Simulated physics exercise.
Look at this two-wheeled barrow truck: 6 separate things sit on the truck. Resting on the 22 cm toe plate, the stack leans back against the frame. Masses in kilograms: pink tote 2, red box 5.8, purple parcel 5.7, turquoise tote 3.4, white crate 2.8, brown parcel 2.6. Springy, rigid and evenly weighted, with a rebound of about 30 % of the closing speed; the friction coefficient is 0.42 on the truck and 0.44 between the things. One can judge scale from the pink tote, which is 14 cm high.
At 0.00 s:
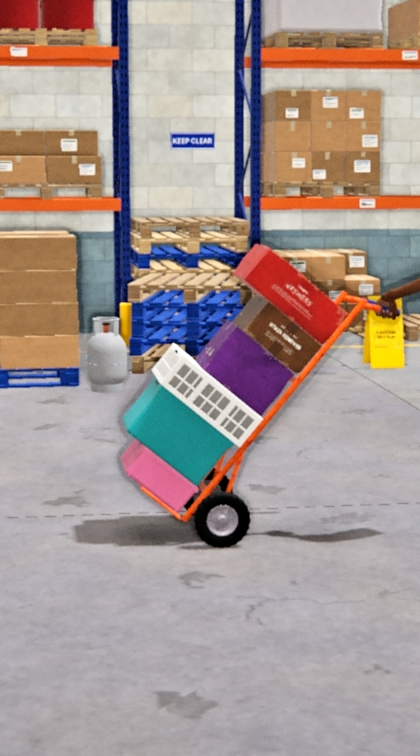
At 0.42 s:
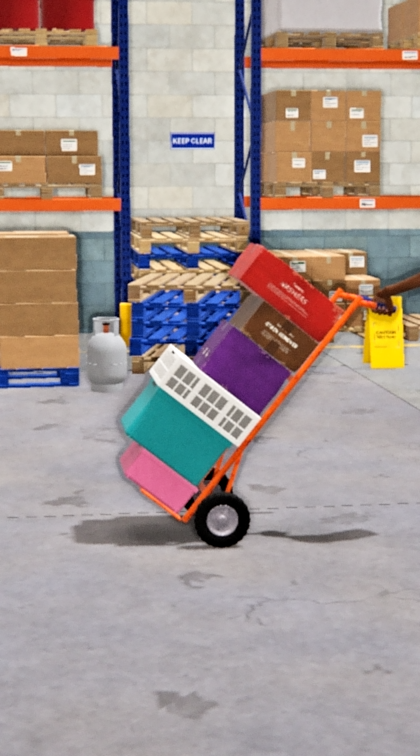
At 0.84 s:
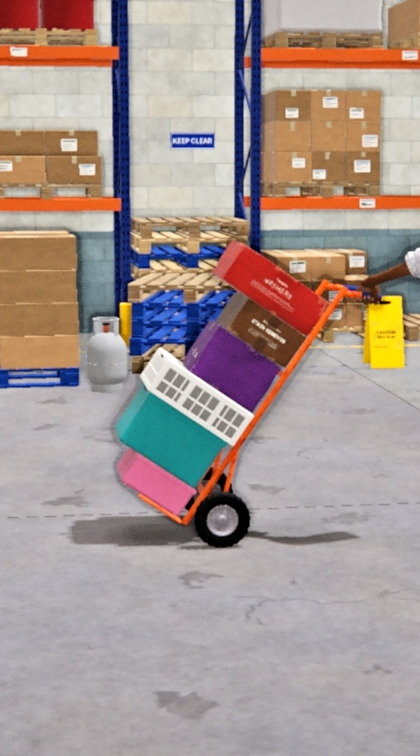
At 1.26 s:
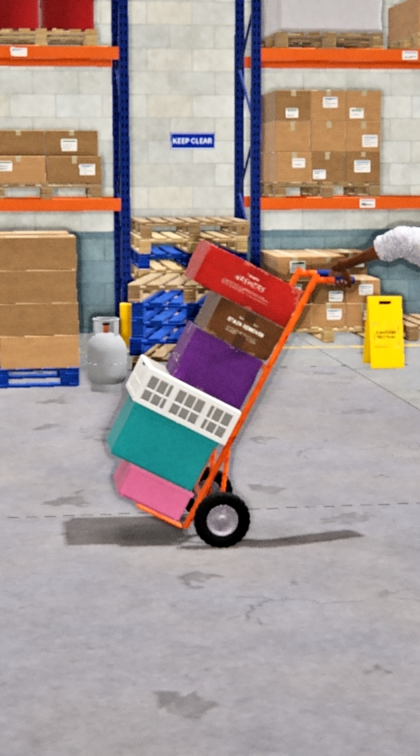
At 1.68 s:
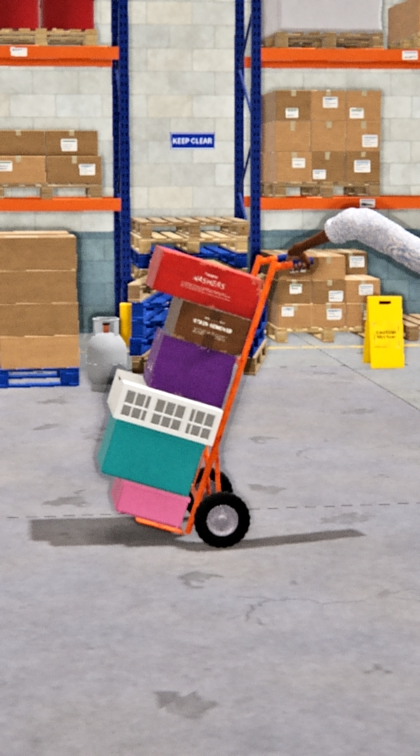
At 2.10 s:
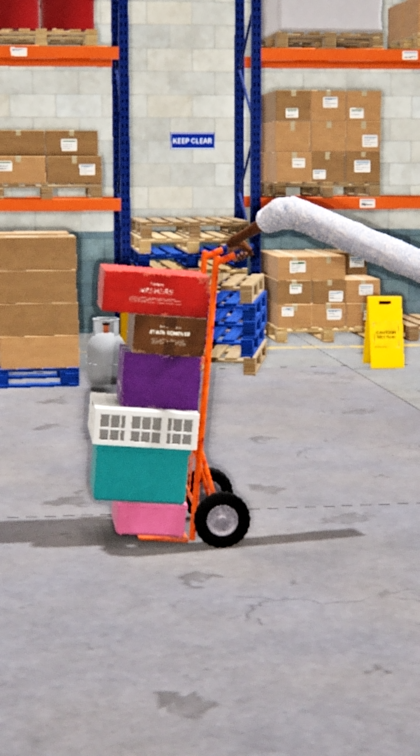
The clip shows an orange hand truck stacked with six colourful boxes and containers leaning well back in a warehouse, as a hand and then a sleeved arm at the right push its handle leftward until it is nearly upright.
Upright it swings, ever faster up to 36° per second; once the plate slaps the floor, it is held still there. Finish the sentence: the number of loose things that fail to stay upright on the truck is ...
... three or more.
By 2.80 s, truck upright; red box rocked 19° off its seat near (55, 307); pink tote rocked 18° off its seat near (142, 510); brown parcel rocked 18° off its seat.
By 3.30 s, truck upright; red box, purple parcel, white crate and brown parcel now dropped from the stack; pink tote rocked 61° off its seat near (117, 499); turquoise tote rocked 62° off its seat.
By 3.70 s, truck upright; pink tote on its side near (90, 501); turquoise tote on its side.
When it is over (4.9 s), dropped from the stack, red box, purple parcel, turquoise tote, white crate and brown parcel; lying over on the truck, pink tote. End places, in pixels of the last picture, pink tote near (98, 503).
